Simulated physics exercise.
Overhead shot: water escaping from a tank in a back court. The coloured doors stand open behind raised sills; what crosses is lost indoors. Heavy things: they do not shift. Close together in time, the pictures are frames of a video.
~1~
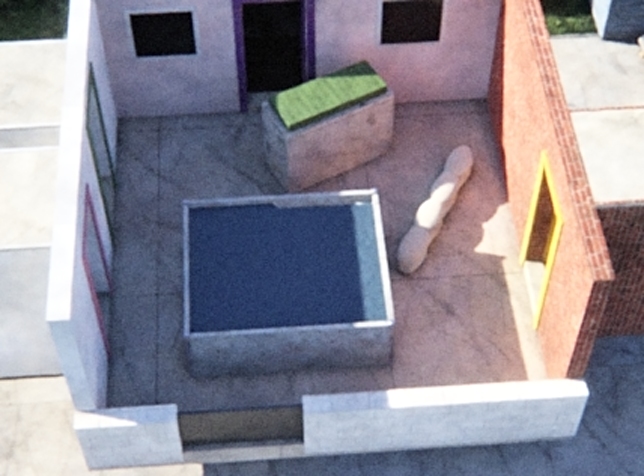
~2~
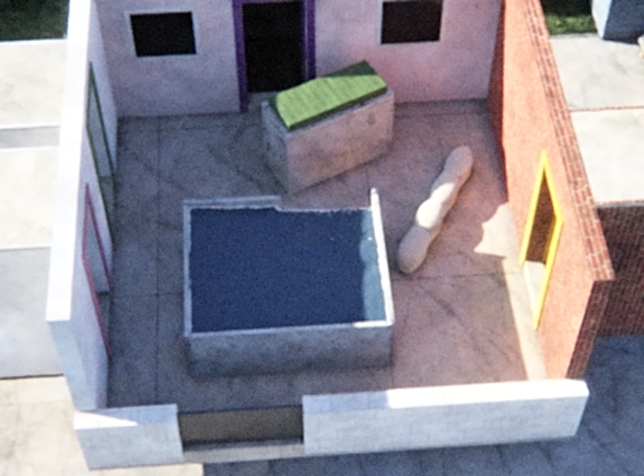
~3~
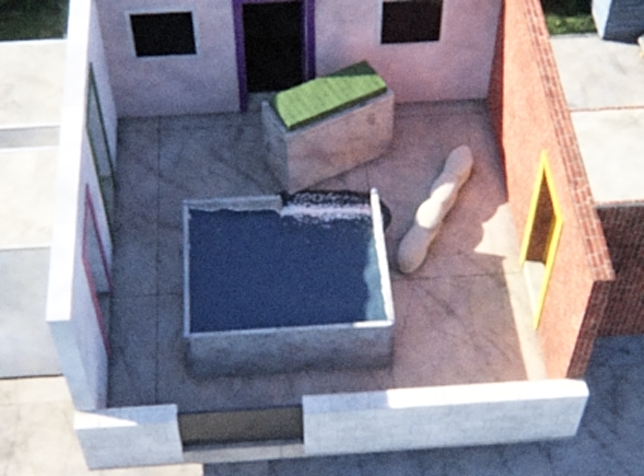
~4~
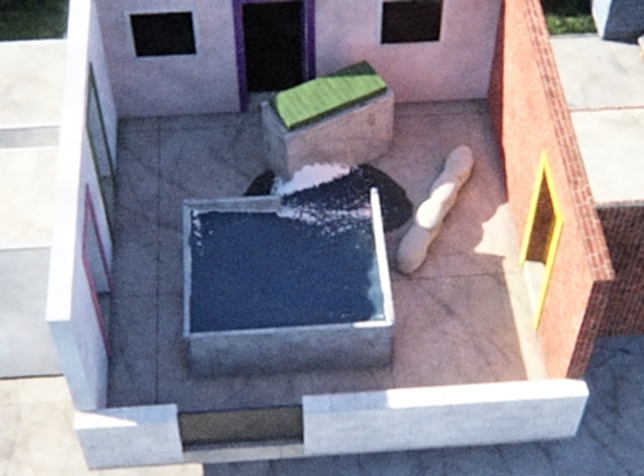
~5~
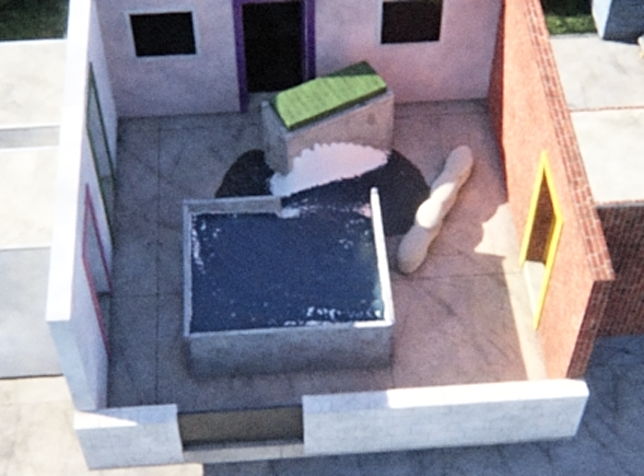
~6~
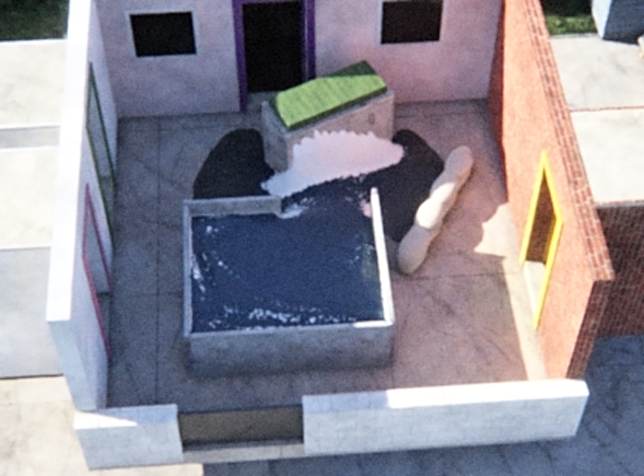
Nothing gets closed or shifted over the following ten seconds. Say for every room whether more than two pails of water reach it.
At the end, pink door: Too much water; green door: Little enough water; yellow door: Little enough water; purple door: Little enough water.
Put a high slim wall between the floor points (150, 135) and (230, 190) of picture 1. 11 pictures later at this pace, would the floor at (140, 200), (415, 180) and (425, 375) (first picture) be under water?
Log, spots one to three: Swamped; swamped; spared.
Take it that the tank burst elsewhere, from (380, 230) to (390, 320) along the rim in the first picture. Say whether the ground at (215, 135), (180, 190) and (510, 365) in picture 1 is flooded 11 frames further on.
Spot one ends up untouched by the spill, spot two untouched by the spill, spot three deluged.
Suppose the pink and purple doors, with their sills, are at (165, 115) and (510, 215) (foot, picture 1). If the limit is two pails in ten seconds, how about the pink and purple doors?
Pink: Gets flooded; purple: Does not flood.
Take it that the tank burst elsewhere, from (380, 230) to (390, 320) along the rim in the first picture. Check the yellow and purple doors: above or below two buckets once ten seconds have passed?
Lab note: The yellow one tops the threshold, the purple one sits below the threshold.
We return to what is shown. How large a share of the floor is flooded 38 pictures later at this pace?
Roughly 95 percent, I reckon.
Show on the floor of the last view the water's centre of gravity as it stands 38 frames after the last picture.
Centre of the water: Near (312, 248).
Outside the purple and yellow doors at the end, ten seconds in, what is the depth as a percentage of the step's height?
Roughly 100 and 110 %.
A moment on, water covers 35 % of the floor; the pink door not reached, the green door not reached, the yellow door not reached, the purple door not reached.
Next, water covers 50 % of the floor; the pink door not reached, the green door wet at the sill, nothing in, the yellow door not reached, the purple door wet at the sill, nothing in.
Then, water covers 80 % of the floor; the pink door wet at the sill, nothing in, the green door wet at the sill, nothing in, the yellow door wet at the sill, nothing in, the purple door wet at the sill, nothing in.
Later, water covers 95 % of the floor; the pink door wet at the sill, nothing in, the green door wet at the sill, nothing in, the yellow door wet at the sill, nothing in, the purple door wet at the sill, nothing in.
In the end, water covers 95 % of the floor; the pink door far over two buckets in, the green door wet at the sill, nothing in, the yellow door wet at the sill, nothing in, the purple door wet at the sill, nothing in.
